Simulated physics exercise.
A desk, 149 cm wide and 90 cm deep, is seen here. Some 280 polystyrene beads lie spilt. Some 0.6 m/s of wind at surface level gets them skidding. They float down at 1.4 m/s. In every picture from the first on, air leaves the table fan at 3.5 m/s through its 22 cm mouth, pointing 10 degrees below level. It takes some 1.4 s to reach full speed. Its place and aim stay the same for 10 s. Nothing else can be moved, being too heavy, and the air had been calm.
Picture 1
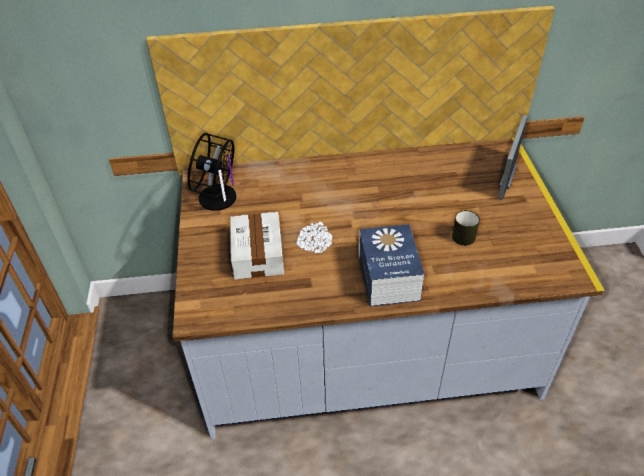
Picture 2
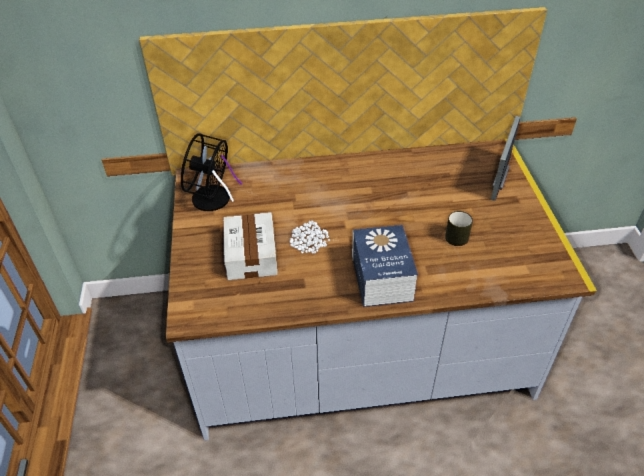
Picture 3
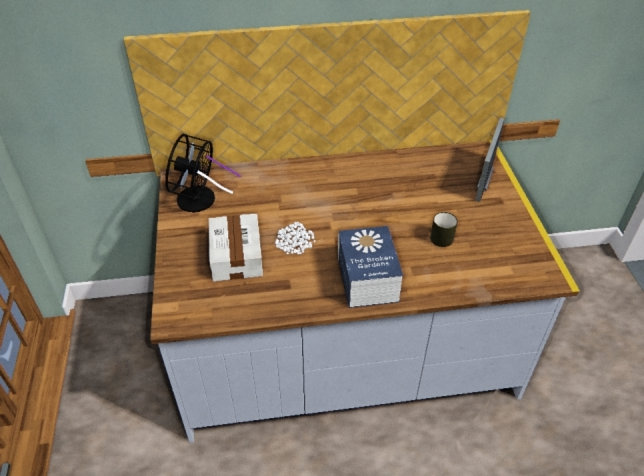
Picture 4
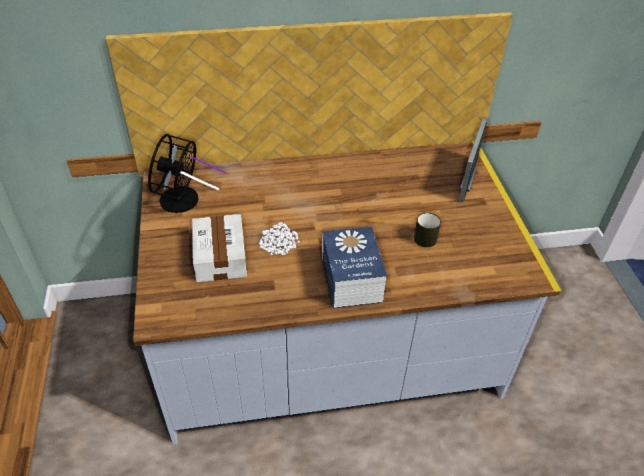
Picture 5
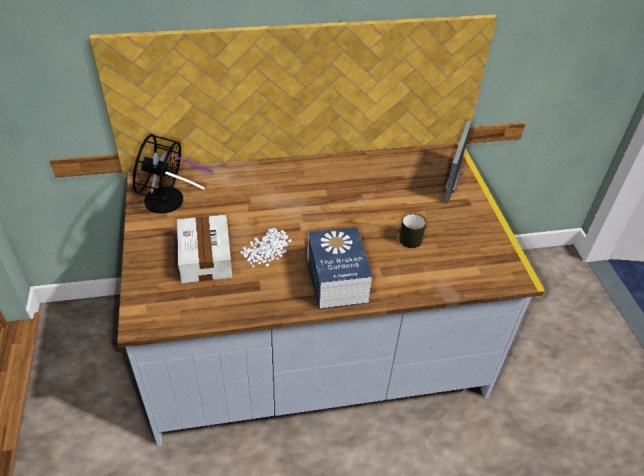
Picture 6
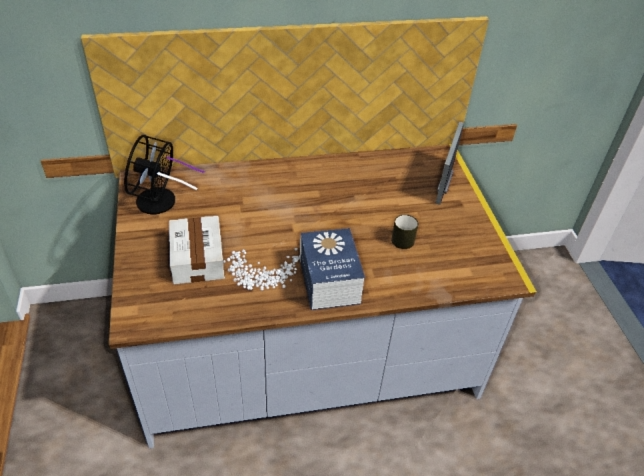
The clip opens on a wooden countertop with a black table fan, a white box, a blue book, a dark cup and a small heap of white beads. The view drifts right while the heap stays still, then the beads spread and slide toward the front, forming a curved band.
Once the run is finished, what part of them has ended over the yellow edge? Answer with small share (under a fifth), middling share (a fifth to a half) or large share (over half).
A small share.
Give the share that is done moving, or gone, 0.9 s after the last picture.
Estimate: Close to 70 %.
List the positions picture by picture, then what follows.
The middle of the polystyrene beads is near (316, 238), none has stirred yet and the mouth of the table fan is at (212, 166), in the first frame.
The middle of the polystyrene beads is near (310, 238), none has stirred yet and the yellow edge is centred on (548, 205), in the second frame.
The middle of the polystyrene beads is near (295, 239), none has stirred yet, the top of a box is at (234, 237) and the top of a book is at (370, 252), in the third frame.
The middle of the polystyrene beads is near (279, 239) and none has stirred yet, in the fourth frame.
The middle of the polystyrene beads is near (268, 249), the farthest in sight from the table fan is at (285, 251) and about 75 % have left their places, in the fifth frame.
The middle of the polystyrene beads is near (264, 275), the farthest in sight from the table fan is at (291, 281) and all have left their places, in the sixth frame.
Then, 0.9 s after the last picture, 0 % are over the yellow edge; the middle of those still in play is near (249, 284); 73 % have settled or left.
Then, 2.1 s after the last picture, 1 % are over the yellow edge; the middle of those still in play is near (249, 284); 80 % have settled or left.
Then, 4.4 s after the last picture, 1 % are over the yellow edge; the middle of those still in play is near (252, 286); 83 % have settled or left.
Then, 8.9 s after the last picture, at the end, 1 % are over the yellow edge; the middle of those still in play is near (248, 286).
